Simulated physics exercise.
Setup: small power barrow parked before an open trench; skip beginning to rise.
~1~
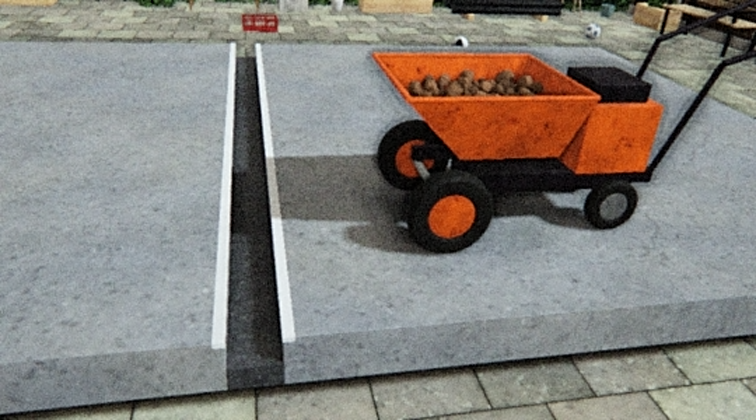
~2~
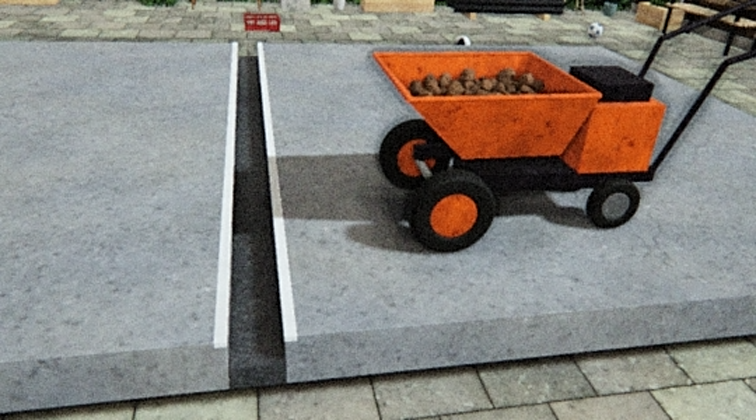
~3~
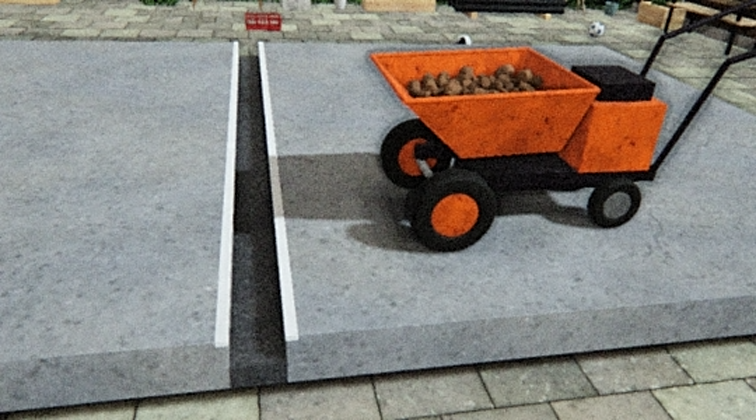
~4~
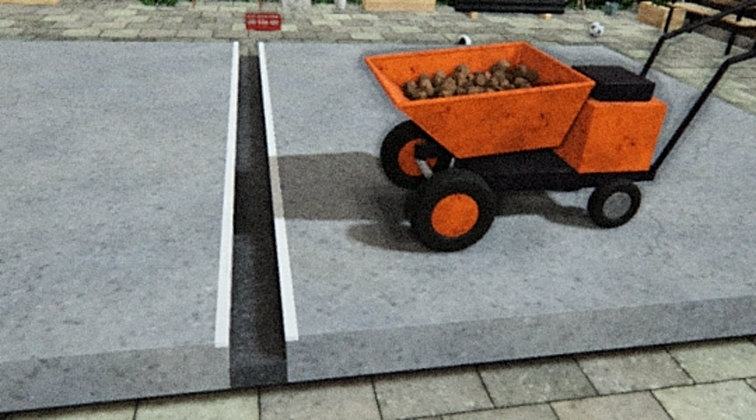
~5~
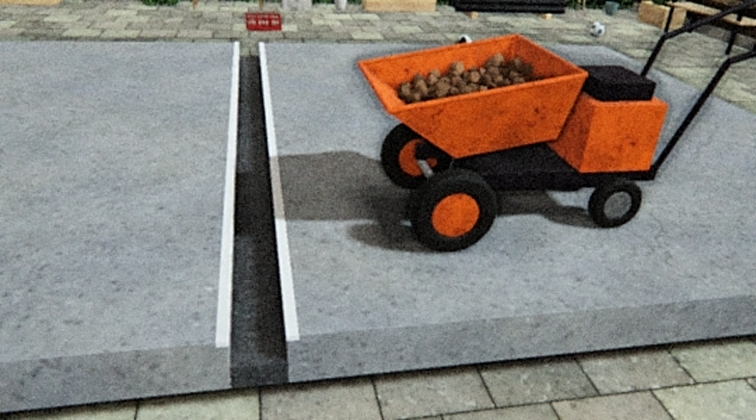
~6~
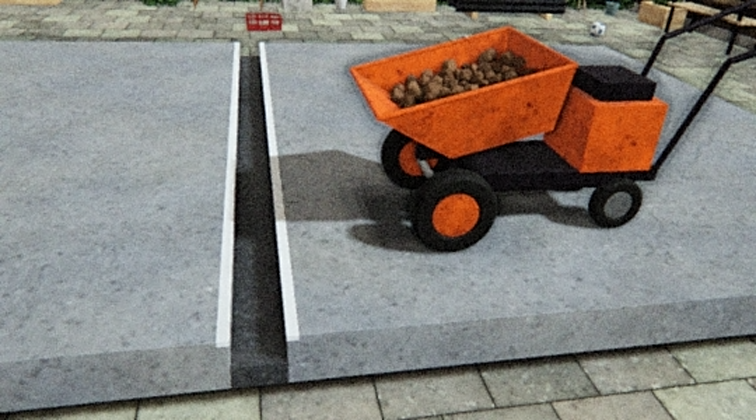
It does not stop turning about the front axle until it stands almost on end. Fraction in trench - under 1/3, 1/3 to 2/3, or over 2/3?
1/3 to 2/3.
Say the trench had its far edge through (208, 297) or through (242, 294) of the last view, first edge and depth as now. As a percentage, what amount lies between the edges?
The first case gives close to 70 per cent and the second close to 40 per cent.
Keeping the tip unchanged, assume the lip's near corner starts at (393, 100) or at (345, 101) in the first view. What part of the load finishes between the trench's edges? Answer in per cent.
60 and 40 in a hundred, in that order.
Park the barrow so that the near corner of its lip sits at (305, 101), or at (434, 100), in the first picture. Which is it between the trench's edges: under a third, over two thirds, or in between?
Spot 1: Under a third. Spot 2: In the middle band.
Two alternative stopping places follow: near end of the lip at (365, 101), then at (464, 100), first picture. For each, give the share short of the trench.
In order, close to 0 and 60 in a hundred.
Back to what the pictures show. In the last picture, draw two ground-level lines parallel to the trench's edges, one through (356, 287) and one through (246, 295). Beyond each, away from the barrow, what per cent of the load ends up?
Close to 100 and 30 per cent respectively.
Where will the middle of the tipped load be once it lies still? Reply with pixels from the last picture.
Somewhere close to (258, 217) in the last picture.
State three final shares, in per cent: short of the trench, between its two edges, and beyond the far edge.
I'd put short at close to 25, between at close to 55 and beyond at close to 15 per cent.
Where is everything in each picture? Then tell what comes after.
The first picture shows lip of the skip (409, 100), level; top of the load (484, 99), clay clods; first edge of the trench (284, 292); far edge (220, 297), the trench under half as wide as the skip, and about half as deep as wide.
The second picture shows lip of the skip (409, 100), level; top of the load (498, 89).
The third picture shows lip of the skip (405, 102), tipped barely; top of the load (507, 90).
The fourth picture shows lip of the skip (398, 106), tipped a little; top of the load (503, 86).
The fifth picture shows lip of the skip (389, 111), tipped a little; top of the load (521, 86).
The sixth picture shows lip of the skip (379, 119), tipped clearly; top of the load (498, 79); first edge of the trench (288, 291); far edge (224, 295).
Just after the last frame, skip tipped steeply; every one in the skip.
A moment on, skip tipped steeply; the larger part in the skip; about a tenth short of the trench; just a few in or heaped over the trench; just a few falling.
Further on, skip tipped right over; about a tenth in the skip; roughly a quarter short of the trench; roughly half in or heaped over the trench; about a tenth beyond it.
When it is over, skip tipped right over; just a few in the skip; roughly a quarter short of the trench; roughly half in or heaped over the trench; about a tenth beyond it.
